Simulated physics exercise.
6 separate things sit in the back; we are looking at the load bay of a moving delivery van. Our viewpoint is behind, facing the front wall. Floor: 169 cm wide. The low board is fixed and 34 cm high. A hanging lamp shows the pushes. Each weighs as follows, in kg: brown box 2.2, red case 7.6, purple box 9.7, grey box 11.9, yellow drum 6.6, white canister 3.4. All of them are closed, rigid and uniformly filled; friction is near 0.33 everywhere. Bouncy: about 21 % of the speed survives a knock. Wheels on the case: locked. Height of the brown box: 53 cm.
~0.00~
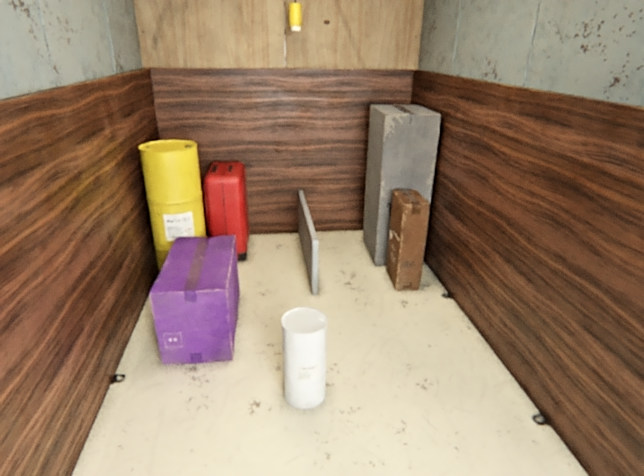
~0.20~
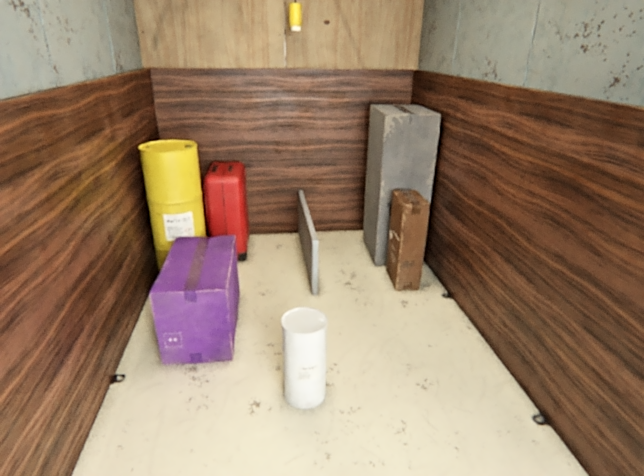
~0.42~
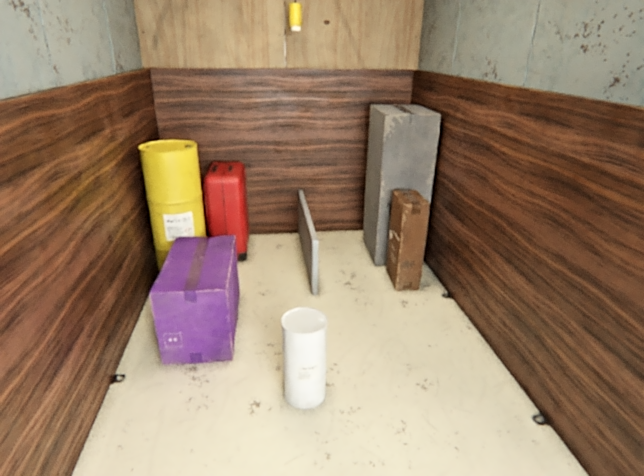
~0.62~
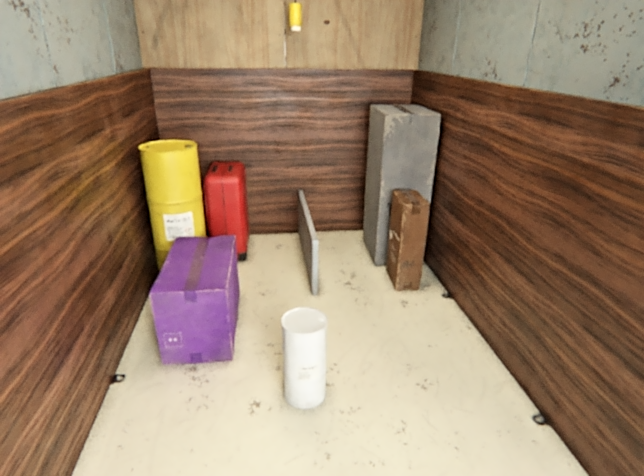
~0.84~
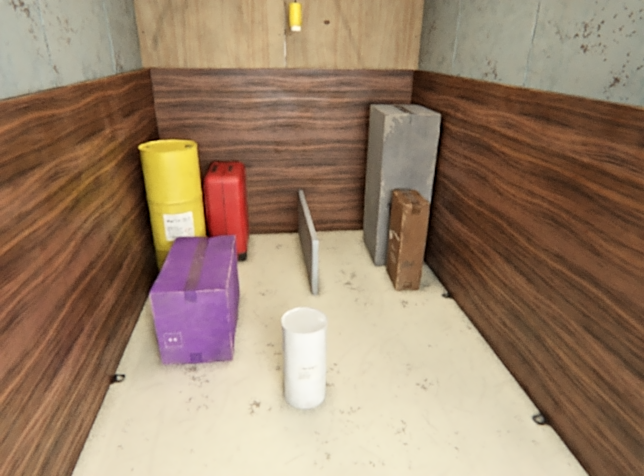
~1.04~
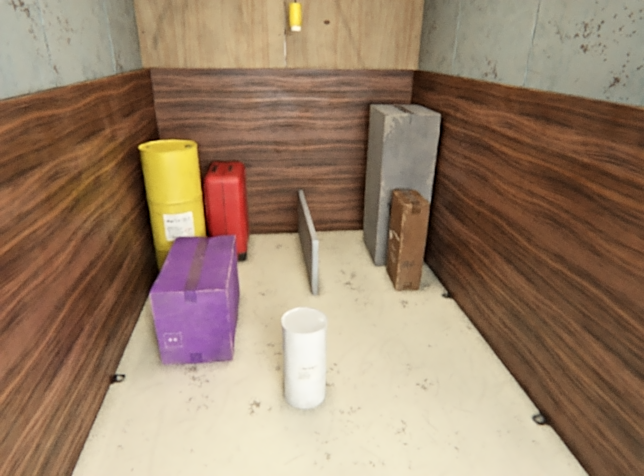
The clip opens on a wood-panelled bay with a yellow drum, a red case and a purple box on the left, a thin grey panel and white canister near the middle, and grey and brown boxes on the right. Nothing visibly moves, and everything is in the same place at the end.
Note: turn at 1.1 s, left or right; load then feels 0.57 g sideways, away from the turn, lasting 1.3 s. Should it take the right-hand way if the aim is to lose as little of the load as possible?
No, it should go left.
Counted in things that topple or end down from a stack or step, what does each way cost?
Results - left: 0, right: 1.
Turning left. At 1.64 s, push 0.57 g right; brown box leaning 13° near (422, 239); red case slid 14 cm near (249, 209); yellow drum slid 14 cm.
After 2.04 s, push 0.57 g right; red case slid 35 cm near (282, 208); brown box leaning 12° near (423, 239); yellow drum leaning 3°.
After 2.54 s, no push; red case slid 37 cm near (284, 209); brown box leaning 12° near (422, 239); yellow drum slid 55 cm.
At rest (5.4 s), not toppled but over 15 cm from the start, red case, purple box, yellow drum and white canister; the other 2 in place, give or take 15 cm. Seen from the same camera at the end, brown box near (413, 241), red case near (284, 209).
Turning right instead, brown box tipped over or down from a stack or step, 1 of 6 in all.
